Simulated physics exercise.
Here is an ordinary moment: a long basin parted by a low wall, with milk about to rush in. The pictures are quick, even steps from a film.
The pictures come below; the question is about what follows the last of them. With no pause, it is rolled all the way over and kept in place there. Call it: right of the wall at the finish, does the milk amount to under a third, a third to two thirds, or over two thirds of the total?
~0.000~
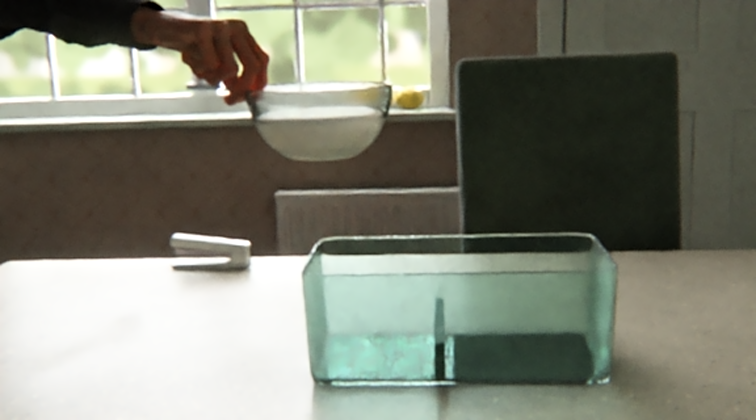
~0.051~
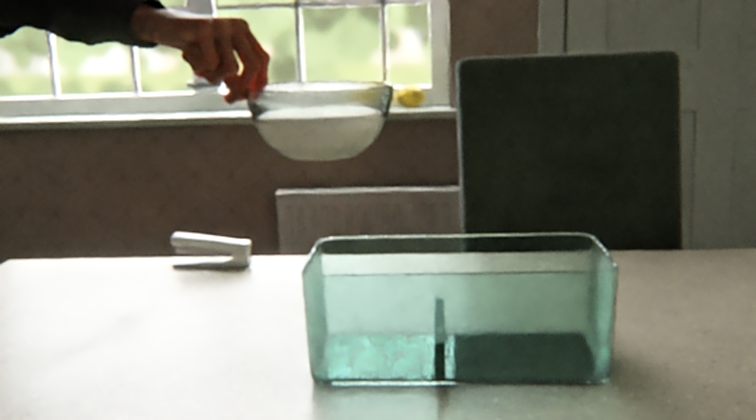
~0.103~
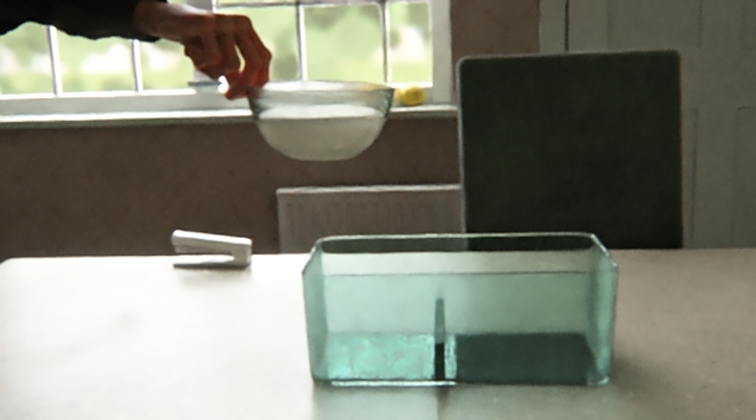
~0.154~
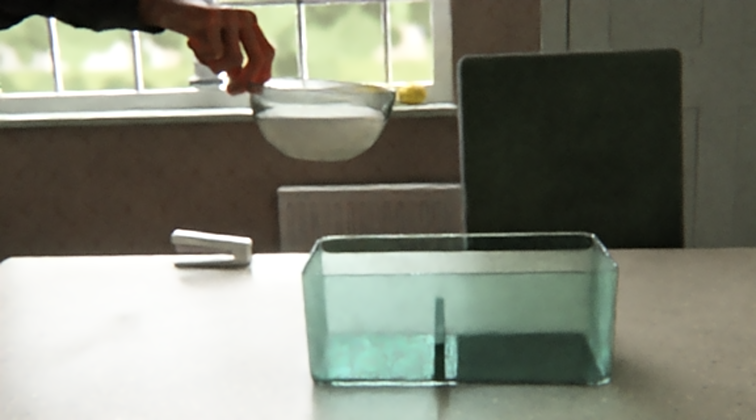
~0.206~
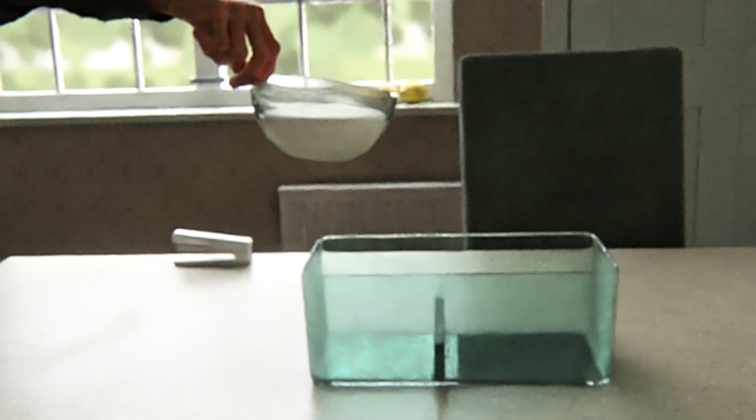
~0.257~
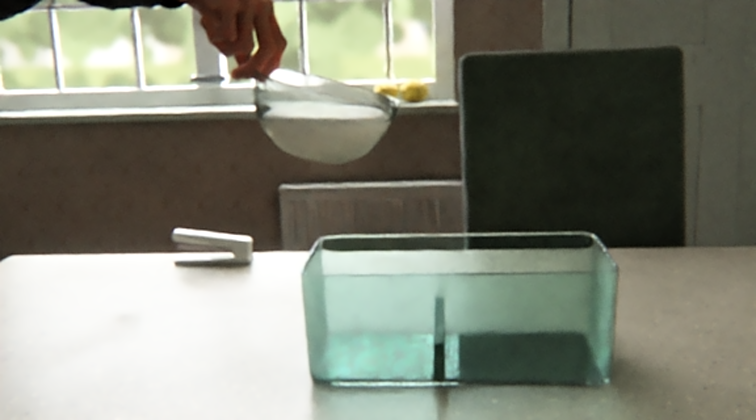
A third to two thirds of the total.
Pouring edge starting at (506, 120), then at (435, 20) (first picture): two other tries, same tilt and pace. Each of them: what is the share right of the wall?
95 %, 90 %.
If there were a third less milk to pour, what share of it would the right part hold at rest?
About 35 parts in a hundred, give or take.
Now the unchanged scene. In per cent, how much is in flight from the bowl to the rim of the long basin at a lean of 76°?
Some 40 per cent, I'd say.
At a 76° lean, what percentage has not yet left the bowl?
40 %.
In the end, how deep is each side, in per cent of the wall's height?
Left 20 per cent, right 20.
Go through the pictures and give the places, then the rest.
In the first frame, tilt 0°; pouring edge (392, 86); surface from (258, 116) to (385, 112); the long basin's rim runs from (311, 257) to (605, 252); the wall's top is at (439, 320).
In the second frame, tilt 1°; pouring edge (392, 87); surface from (258, 115) to (385, 112).
In the third frame, tilt 3°; pouring edge (393, 89); surface from (259, 114) to (386, 112).
In the fourth frame, tilt 6°; pouring edge (395, 93); surface from (260, 113) to (387, 114).
In the fifth frame, tilt 10°; pouring edge (397, 99); surface from (261, 112) to (389, 114).
In the sixth frame, tilt 16°; pouring edge (398, 106); surface from (263, 113) to (391, 115).
A moment on, the bowl is tipped on its side and 41 per cent is still to pour, 3 is left of the wall and 14 right of it.
Next, the bowl is tipped right over and 0 per cent is still to pour, 39 is left of the wall and 56 right of it.
Then the bowl is tipped right over and 0 per cent is still to pour, 42 is left of the wall and 57 right of it.
Later the bowl is tipped right over and 0 per cent is still to pour, 42 is left of the wall and 57 right of it.
In the end 42 per cent lies left of the wall, 57 right of it and 1 outside.
